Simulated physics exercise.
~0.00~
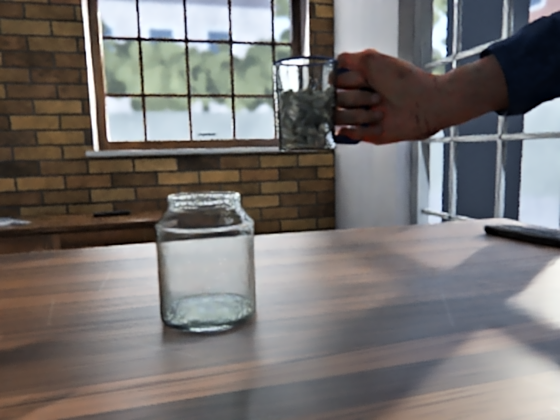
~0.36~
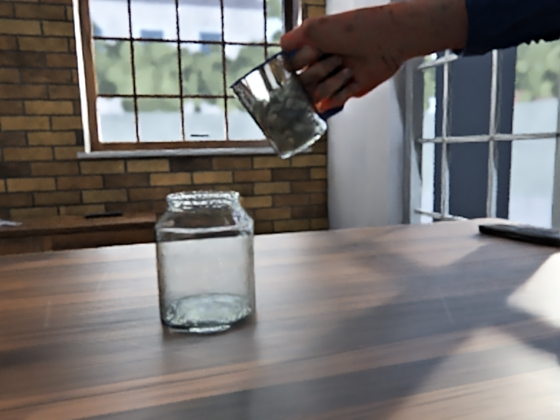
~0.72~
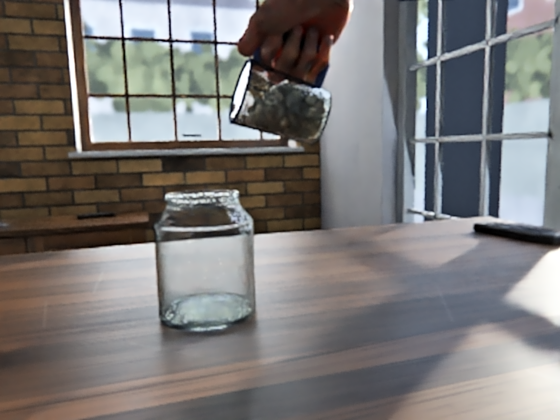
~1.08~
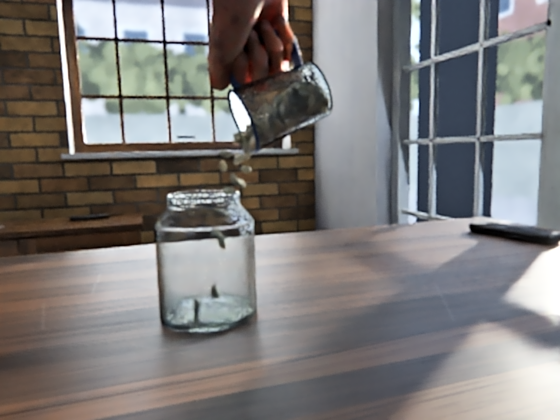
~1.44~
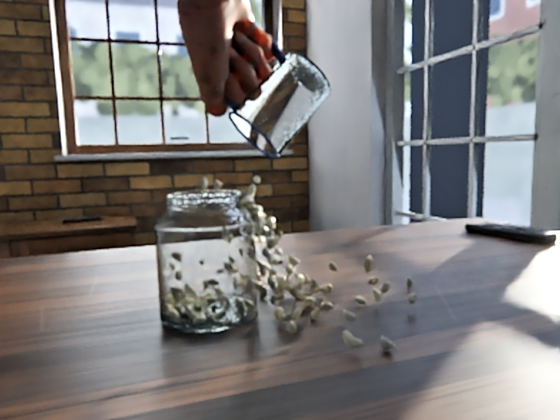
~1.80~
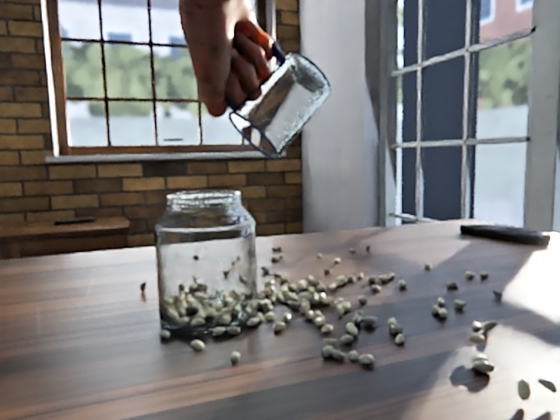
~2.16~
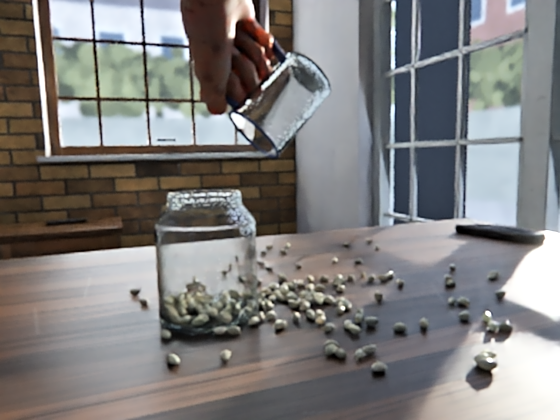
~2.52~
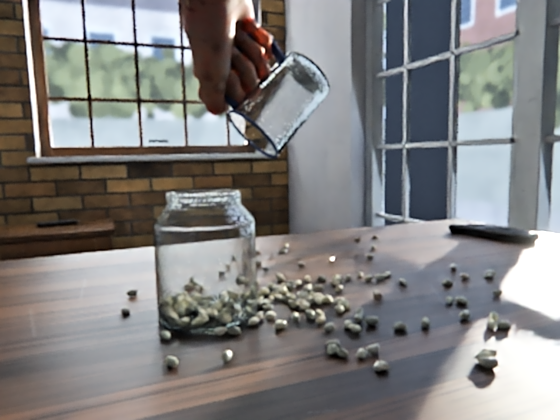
In a room with a brick wall and paned windows, seen from just above a brown wooden table as the view drifts slightly sideways, an open clear glass jar stands left of centre. Above it to the right, a hand in a dark sleeve holds a see-through cup of pale beans. The hand moves left and tips the cup steadily until beans begin dropping into the jar. The rest rush out, many missing the mouth and scattering rightward across the table. Finally the tilted cup hangs empty, some beans lie in the jar, and most rest outside it.
